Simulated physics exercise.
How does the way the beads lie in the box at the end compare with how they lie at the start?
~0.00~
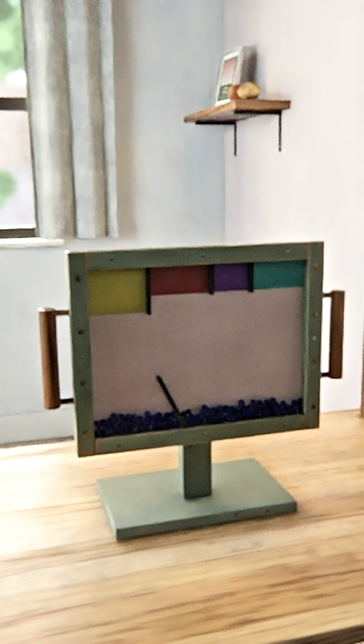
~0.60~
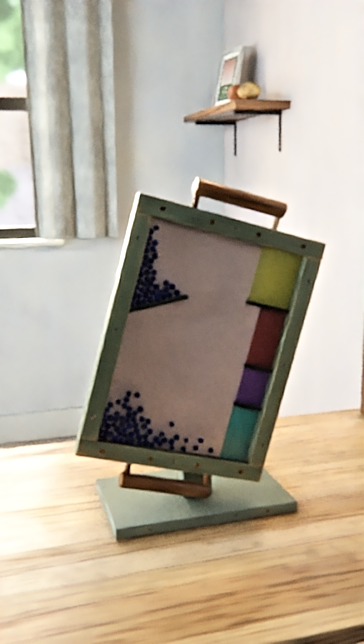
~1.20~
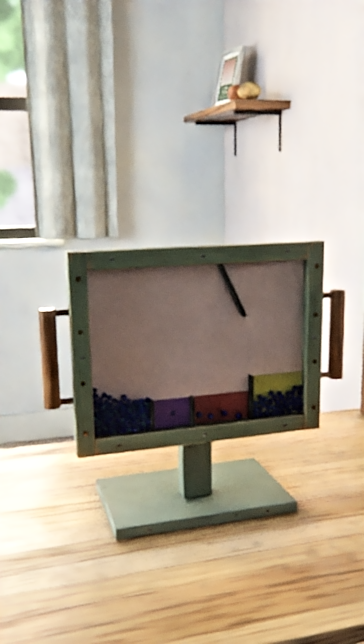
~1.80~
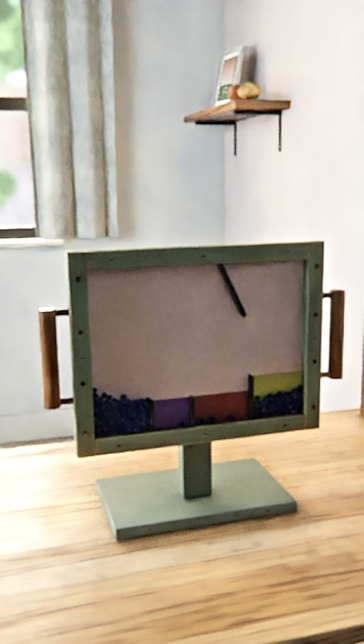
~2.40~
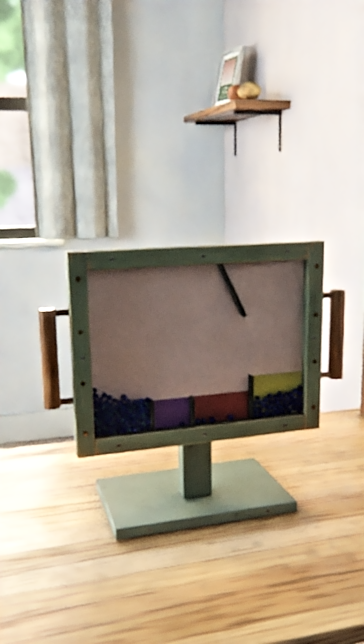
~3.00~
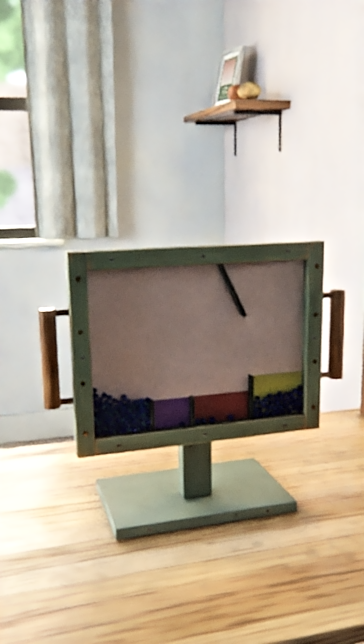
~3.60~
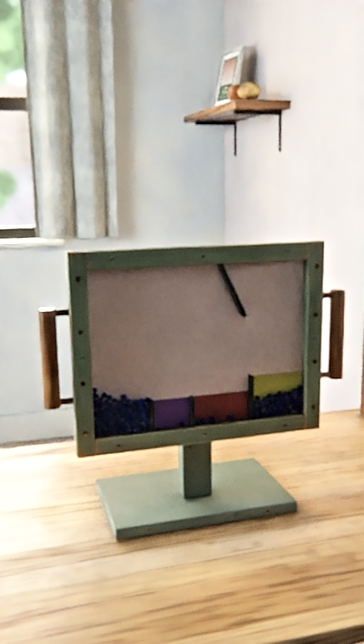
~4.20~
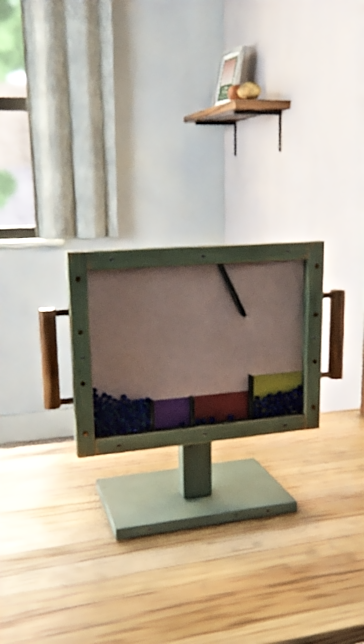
At the start the beads lie in a layer along the plain bottom edge of the box. At the end they are still low in the box, but they rest in the coloured pockets, mostly at the far left and far right.
